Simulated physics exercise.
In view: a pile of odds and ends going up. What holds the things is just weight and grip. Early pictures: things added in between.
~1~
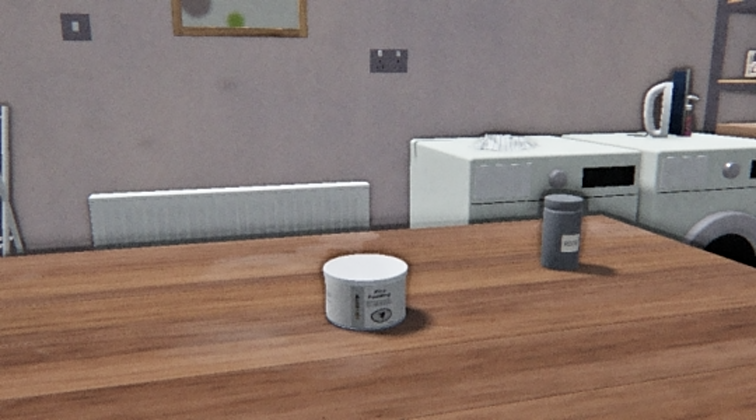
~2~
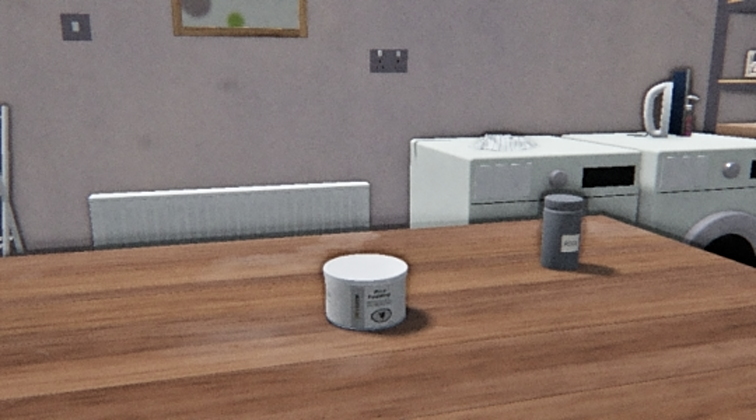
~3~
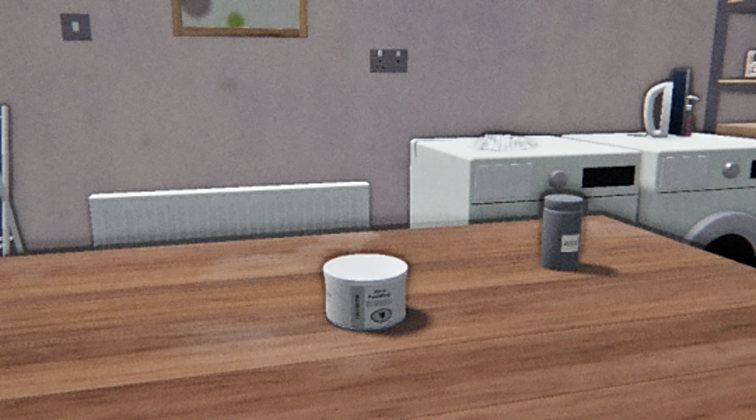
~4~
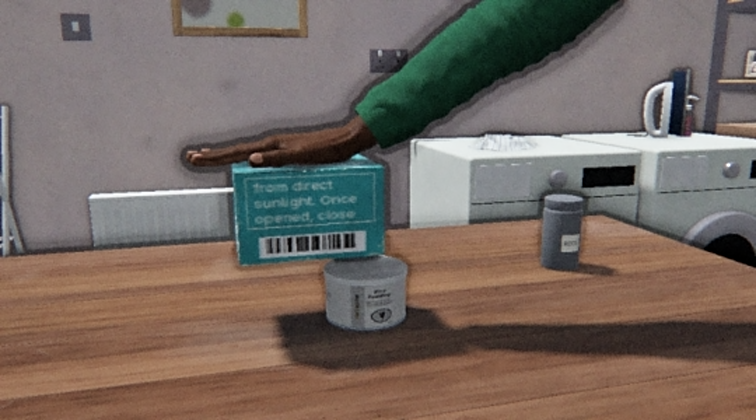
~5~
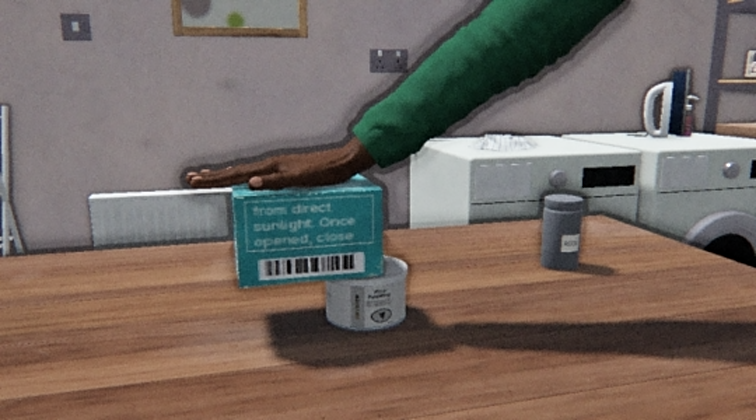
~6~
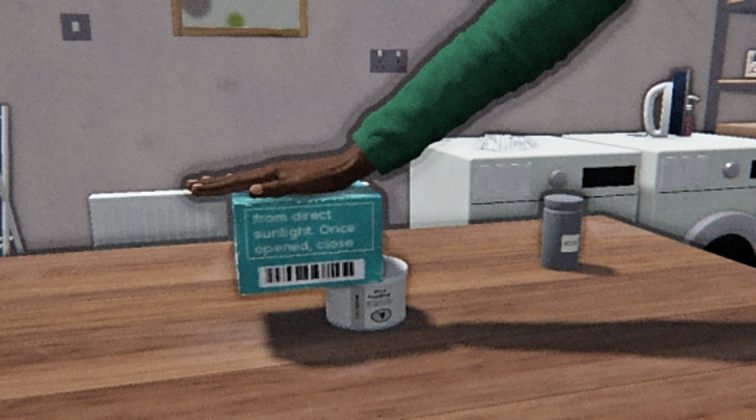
Turquoise box under a dark-skinned hand in a green sleeve appearing above a small white tub and lowering slightly onto it.
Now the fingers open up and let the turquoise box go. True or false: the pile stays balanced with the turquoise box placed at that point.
False.
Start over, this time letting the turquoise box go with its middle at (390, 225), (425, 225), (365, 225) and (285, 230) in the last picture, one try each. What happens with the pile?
Outcomes in order: No collapse, a collapse, no collapse, a collapse.
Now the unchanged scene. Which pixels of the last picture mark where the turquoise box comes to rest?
It finishes at about (285, 253).
Then, 0.20 s past the last view, turquoise box rocked 23° from its first pose near (289, 243).
Then, 0.30 s past the last view, turquoise box rocked 46° from its first pose near (272, 252).
Then, 0.60 s past the last view, turquoise box rocked 51° from its first pose near (265, 251).
Then, 0.80 s past the last view, turquoise box rocked 38° from its first pose near (285, 254).
Finally, down or leaning hard in the pile, turquoise box; the other 2 still in place. Final places as the last picture's camera would see them, turquoise box near (285, 254). The pile loses its balance.
